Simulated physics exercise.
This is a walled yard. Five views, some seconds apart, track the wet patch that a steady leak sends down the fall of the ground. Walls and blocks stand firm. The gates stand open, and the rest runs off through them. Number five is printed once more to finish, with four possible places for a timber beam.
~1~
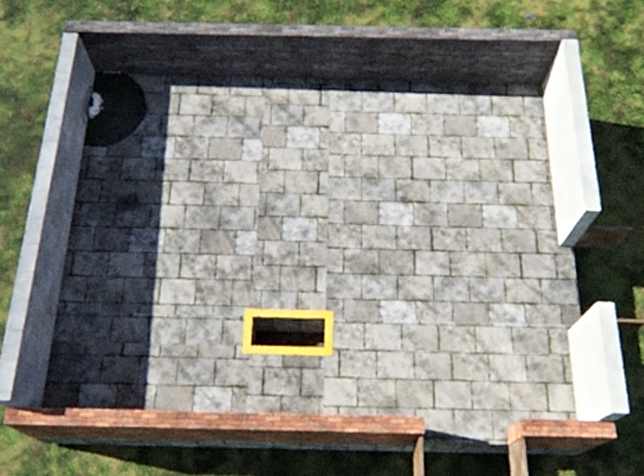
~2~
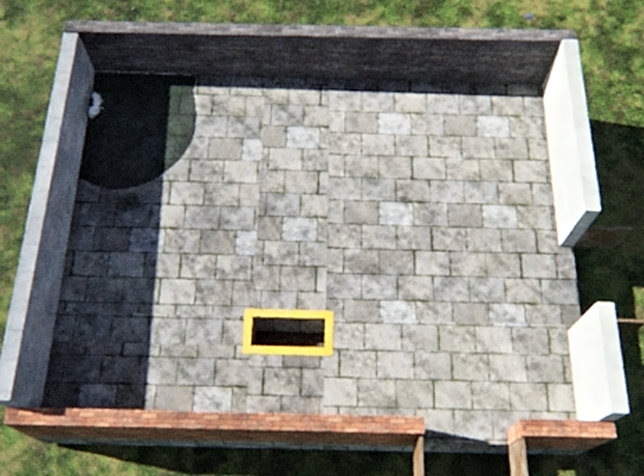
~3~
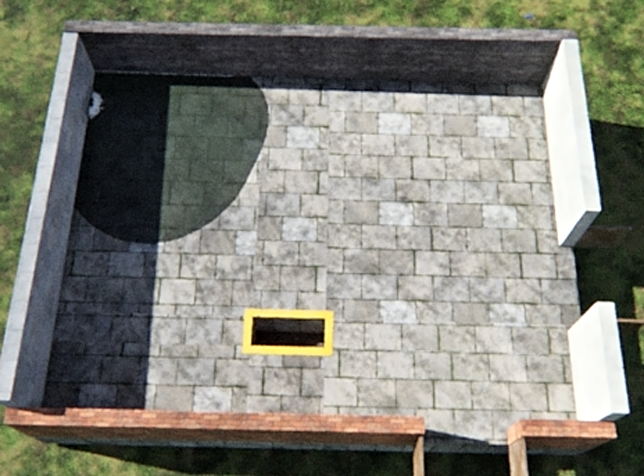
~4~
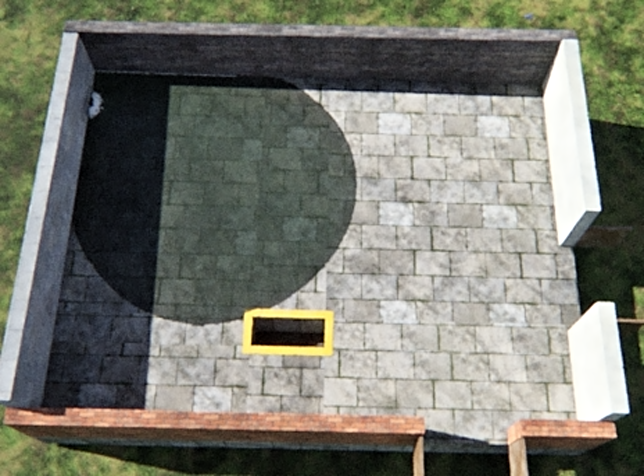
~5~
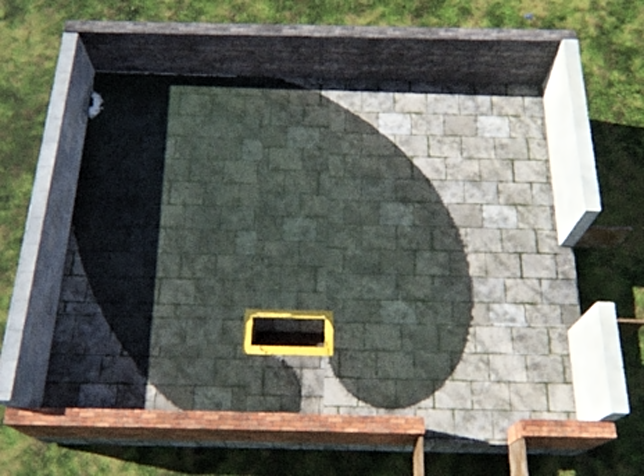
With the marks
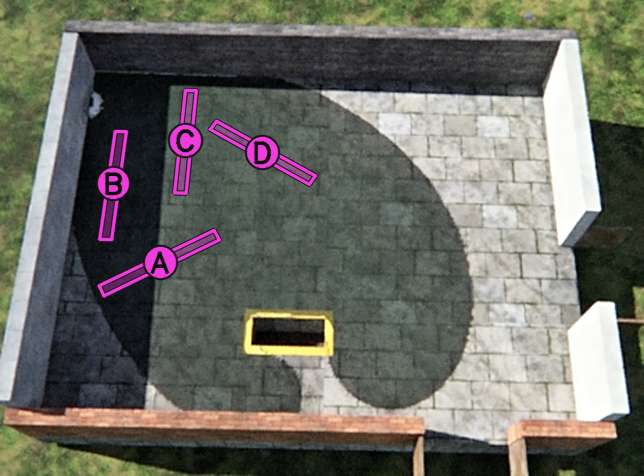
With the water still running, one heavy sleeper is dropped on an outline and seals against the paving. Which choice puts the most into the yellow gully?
D works best here.
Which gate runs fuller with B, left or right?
The left one.
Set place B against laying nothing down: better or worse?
Place B is worse.
On the marked copy, A from (101, 290) to (216, 235); B from (105, 239) to (120, 131); C from (180, 193) to (190, 90); D from (213, 125) to (312, 180).
With A, about 19 % of the stream runs into the yellow gully, about 81 % out by the gates.
With B, about 20 % of the stream runs into the yellow gully, about 80 % out by the gates.
With C, about 18 % of the stream runs into the yellow gully, about 82 % out by the gates.
With D, about 29 % of the stream runs into the yellow gully, about 71 % out by the gates.
